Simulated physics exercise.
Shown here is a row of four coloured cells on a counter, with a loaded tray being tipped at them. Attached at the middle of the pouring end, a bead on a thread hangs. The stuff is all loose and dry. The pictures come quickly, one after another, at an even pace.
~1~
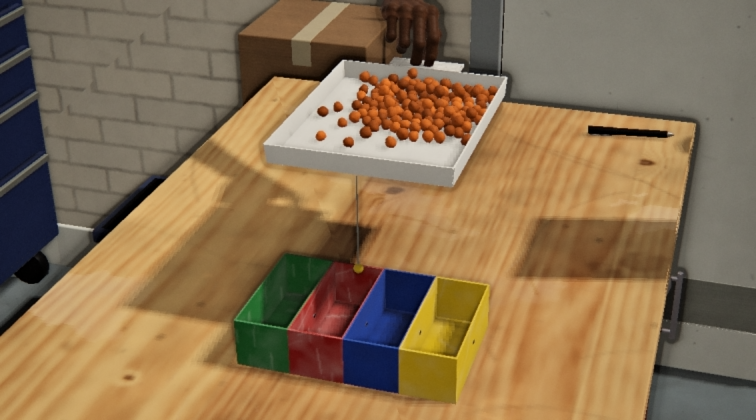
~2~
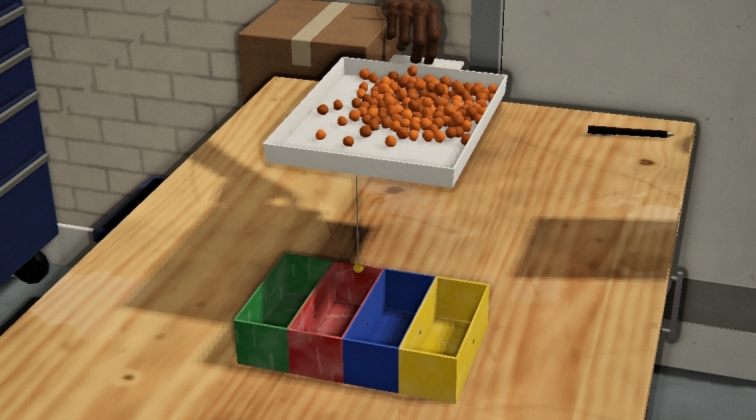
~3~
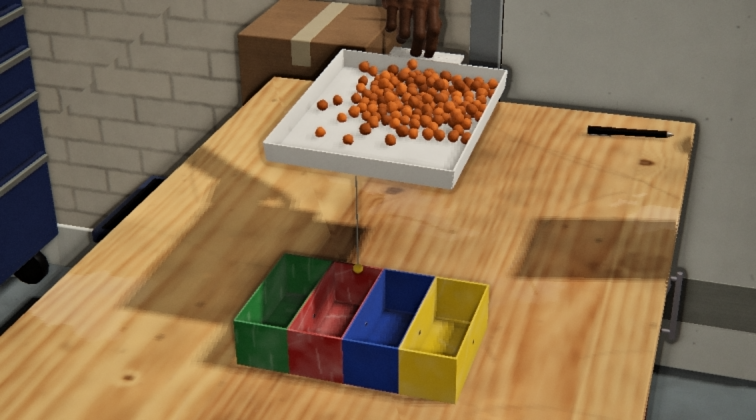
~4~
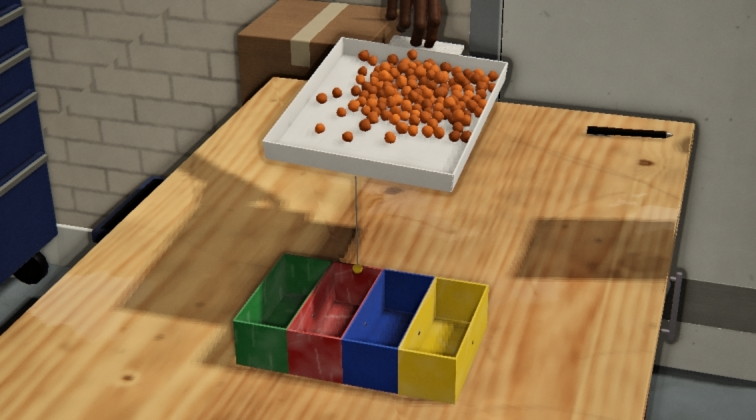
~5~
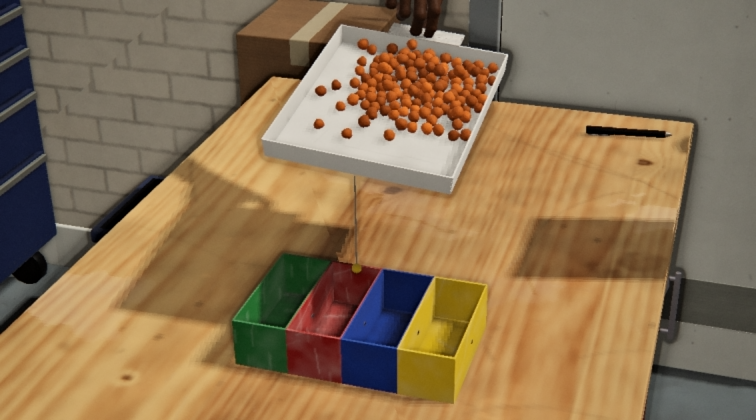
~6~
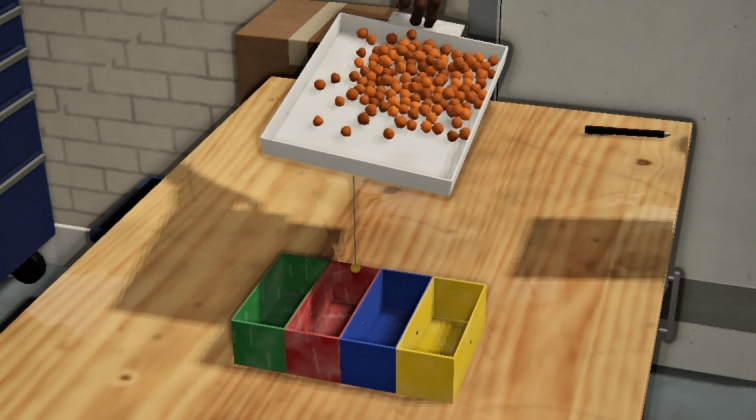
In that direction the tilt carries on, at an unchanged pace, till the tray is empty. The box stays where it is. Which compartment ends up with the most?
The yellow one.
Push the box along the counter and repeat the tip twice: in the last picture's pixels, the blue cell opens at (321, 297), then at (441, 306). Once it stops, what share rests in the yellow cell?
In the first position around 10 percent, in the second around 10 percent.
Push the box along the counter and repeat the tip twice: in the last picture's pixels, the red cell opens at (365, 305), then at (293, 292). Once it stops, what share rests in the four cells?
Roughly 90 per cent, then roughly 40 per cent.
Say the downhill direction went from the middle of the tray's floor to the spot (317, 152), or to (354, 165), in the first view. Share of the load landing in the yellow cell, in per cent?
The first comes to 0 %, while the second comes to 0 %.
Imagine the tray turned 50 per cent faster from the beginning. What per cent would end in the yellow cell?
Estimated share: Some 50%.
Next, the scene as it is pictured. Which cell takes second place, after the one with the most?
Blue.
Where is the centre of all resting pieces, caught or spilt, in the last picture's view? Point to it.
Centre at rest: Close to (434, 346).
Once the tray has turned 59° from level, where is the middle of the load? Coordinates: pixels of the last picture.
Somewhere around pixel (422, 129) in the last picture.
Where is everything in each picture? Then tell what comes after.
The first frame shows corners of the pouring end near (266, 143) and (453, 167), level; middle of the load near (418, 107), coated peanuts; bead on its thread near (358, 268); green cell near (262, 342); red cell near (316, 352); blue cell near (371, 362); yellow cell near (428, 372).
The second frame shows corners of the pouring end near (266, 143) and (453, 168), level; middle of the load near (418, 105).
The third frame shows corners of the pouring end near (266, 142) and (452, 170), tipped barely, lowest at the right corner; middle of the load near (418, 101).
The fourth frame shows corners of the pouring end near (265, 140) and (452, 173), tipped a little, lowest at the right corner; middle of the load near (418, 95).
The fifth frame shows corners of the pouring end near (264, 138) and (451, 176), tipped a little, lowest at the right corner; middle of the load near (417, 88).
The sixth frame shows corners of the pouring end near (263, 137) and (450, 179), tipped a little, lowest at the right corner; middle of the load near (417, 82); green cell near (259, 342); red cell near (313, 352); blue cell near (368, 361); yellow cell near (425, 371).
Shortly afterwards, tray tipped steeply; all but a few on the tray; only a few falling or outside the box.
Next, tray tipped right over; all but a few on the tray; only a few in the yellow cell; only a few falling or outside the box.
Some moments later, tray tipped past a quarter turn; near two thirds in the yellow cell; near a quarter in the blue cell; only a few in the red cell; a little falling or outside the box.
In the end, tray tipped past a quarter turn; near two thirds in the yellow cell; near a quarter in the blue cell; only a few in the red cell; none at all in the green cell; a little outside the box.
